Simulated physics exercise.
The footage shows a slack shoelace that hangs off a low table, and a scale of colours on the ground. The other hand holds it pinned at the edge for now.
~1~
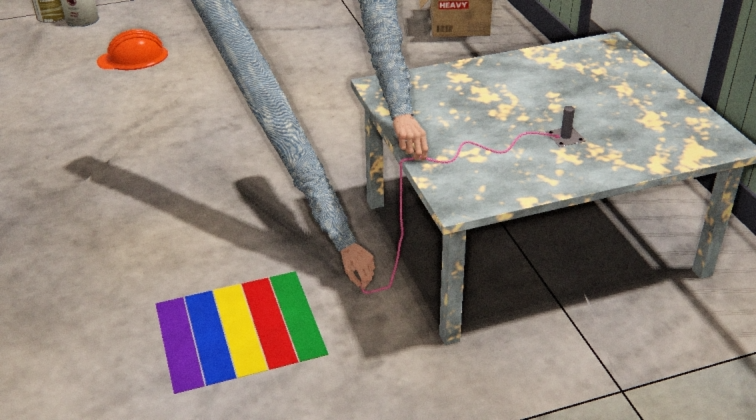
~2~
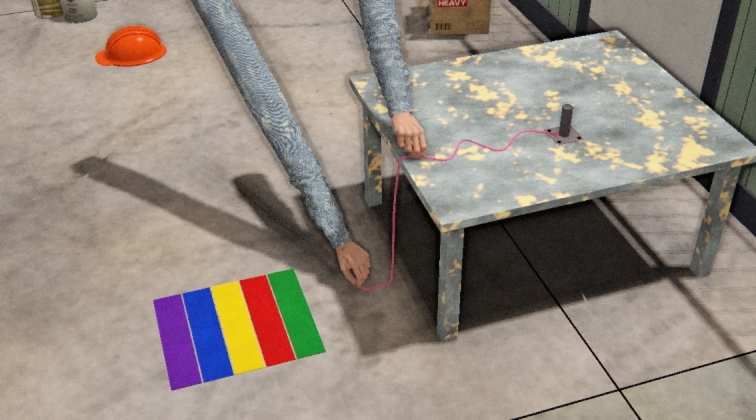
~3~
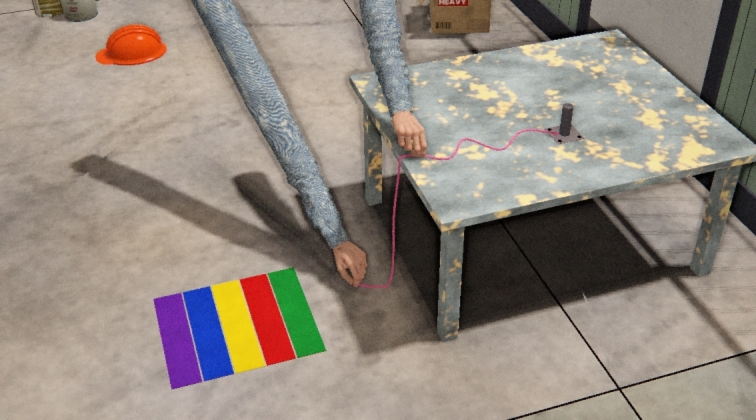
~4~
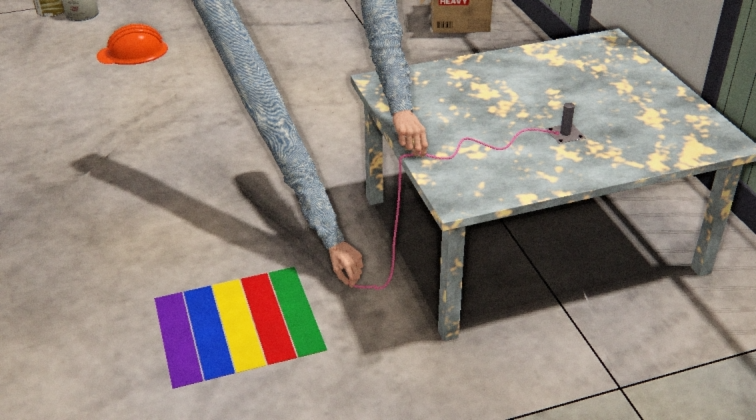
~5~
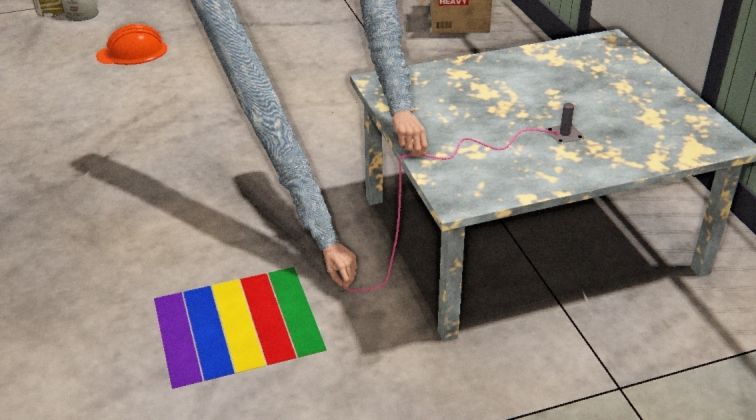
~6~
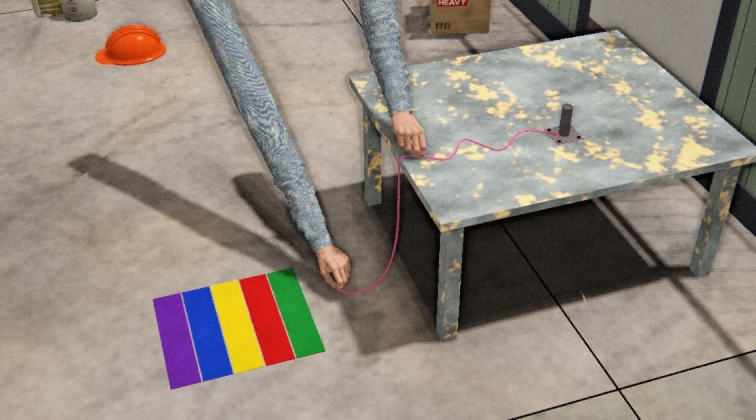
The lower hand, gripping the loose end of a pink shoelace below the low table's edge, drifts slightly left toward the green stripe of the colour scale on the ground. The other hand keeps the lace pinned at the edge as the hanging part shifts from nearly upright to a gentle leftward curve.
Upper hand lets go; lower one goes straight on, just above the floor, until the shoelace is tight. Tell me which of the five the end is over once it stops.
It is over the blue strip.
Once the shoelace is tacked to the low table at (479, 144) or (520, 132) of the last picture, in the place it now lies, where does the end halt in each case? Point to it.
First try near (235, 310), second near (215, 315).
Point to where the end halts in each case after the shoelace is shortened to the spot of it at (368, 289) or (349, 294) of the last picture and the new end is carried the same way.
About (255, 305), then (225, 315).
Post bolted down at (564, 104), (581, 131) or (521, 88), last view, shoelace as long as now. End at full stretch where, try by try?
Try by try: (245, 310), (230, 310) and (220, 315).
Soon after, end near (260, 305); over red.
Then, end near (225, 313); over yellow.
At full stretch, end near (206, 317); over blue. The end stops over the blue strip.
